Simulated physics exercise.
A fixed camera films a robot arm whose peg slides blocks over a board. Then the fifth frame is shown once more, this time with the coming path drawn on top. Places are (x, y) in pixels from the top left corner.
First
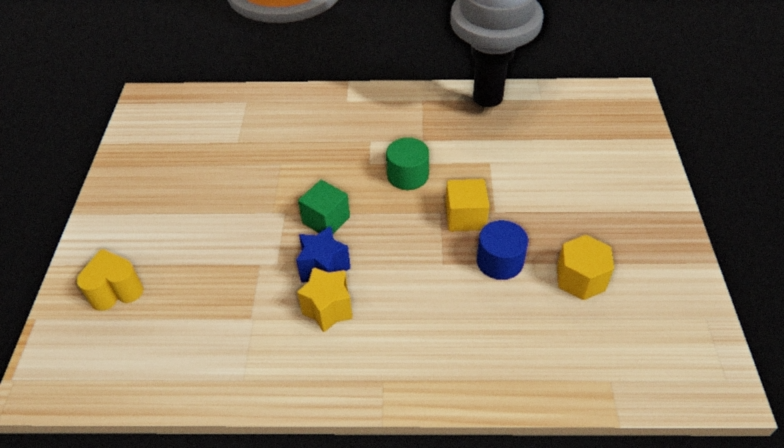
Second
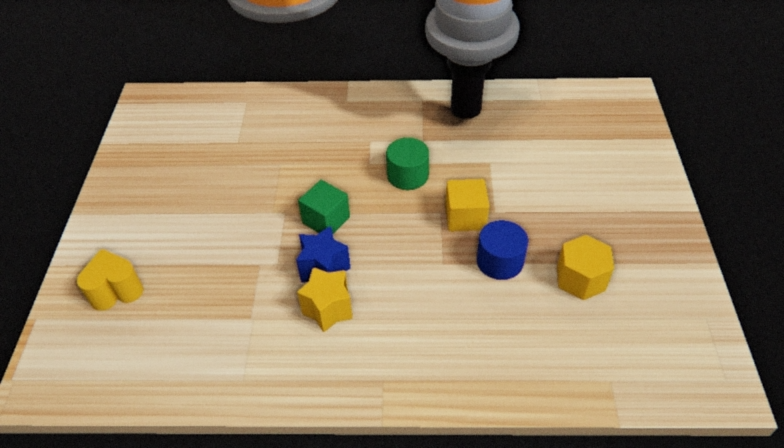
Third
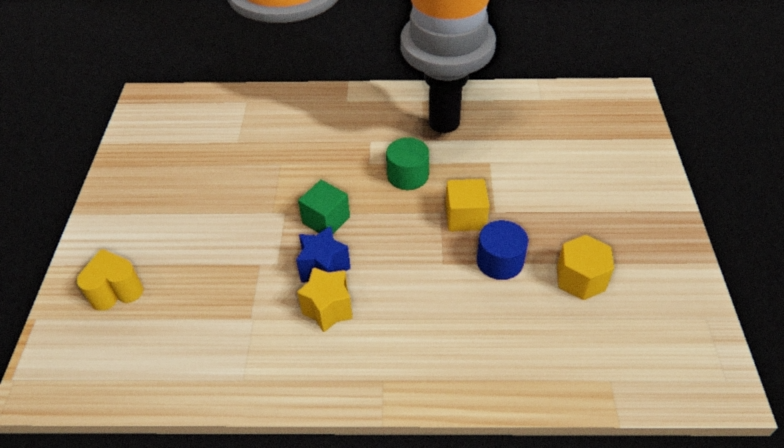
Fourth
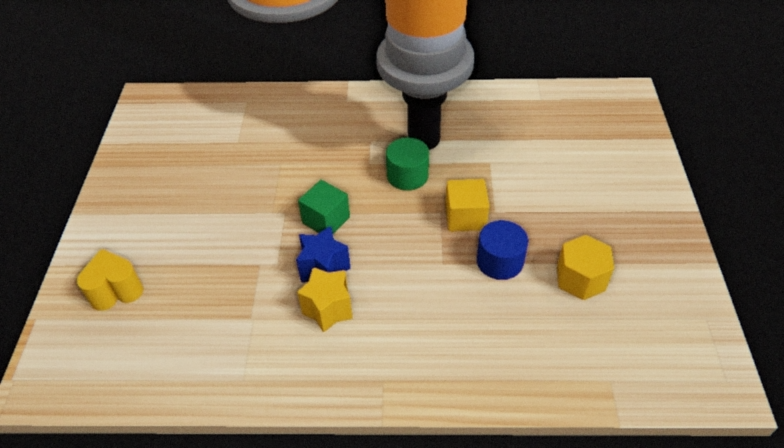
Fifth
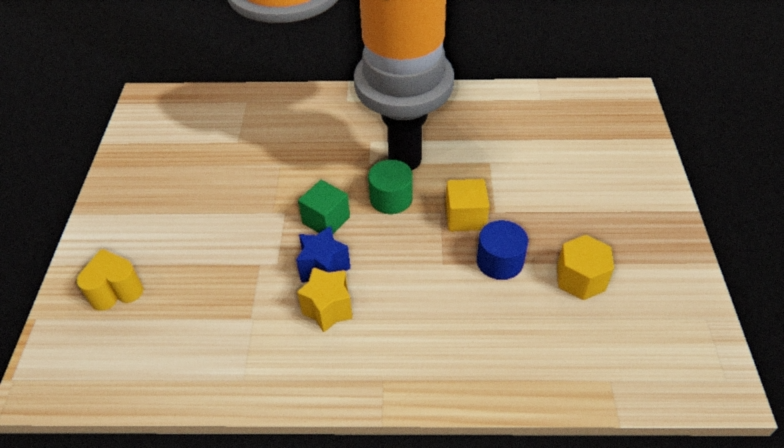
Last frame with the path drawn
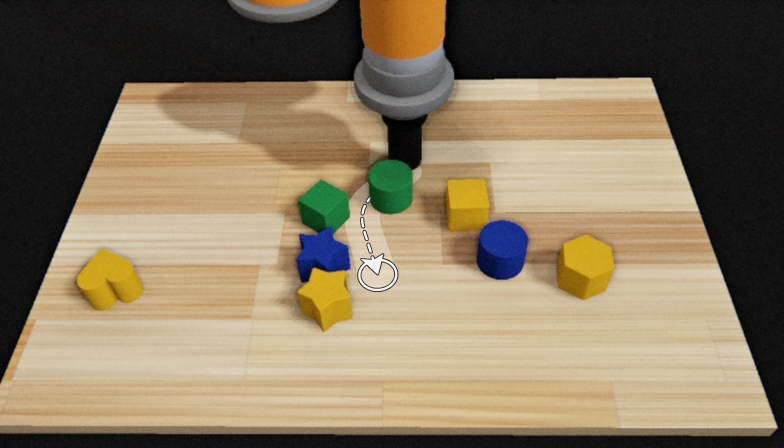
In this clip, a robot arm's black peg moves down and to the left across a wooden board of green, blue and yellow blocks, then pushes the green disc slightly toward the viewer and left while the others stay still.
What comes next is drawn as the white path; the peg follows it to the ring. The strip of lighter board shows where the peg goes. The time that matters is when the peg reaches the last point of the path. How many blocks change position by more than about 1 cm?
One block moves more than 1 cm.
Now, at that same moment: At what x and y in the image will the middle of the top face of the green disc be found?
At roughly (386, 287).
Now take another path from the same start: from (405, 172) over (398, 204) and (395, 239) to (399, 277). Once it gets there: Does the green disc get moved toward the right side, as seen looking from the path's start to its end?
Yes, that is what happens.
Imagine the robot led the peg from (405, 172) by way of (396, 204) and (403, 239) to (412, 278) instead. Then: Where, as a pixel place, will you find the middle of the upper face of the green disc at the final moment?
About (363, 236).
Drawn move, from (405, 172) via (371, 198) and (365, 234), ending at (378, 275).
The first path, step by step. One third of the way, peg (369, 187); green disc (370, 205).
Two thirds of the way, peg (364, 223); green square block (319, 201), turned 25° clockwise; green disc (373, 243).
At the end, peg (377, 263); blue star block still; green square block (319, 201), turned 25° clockwise; green disc (386, 287).
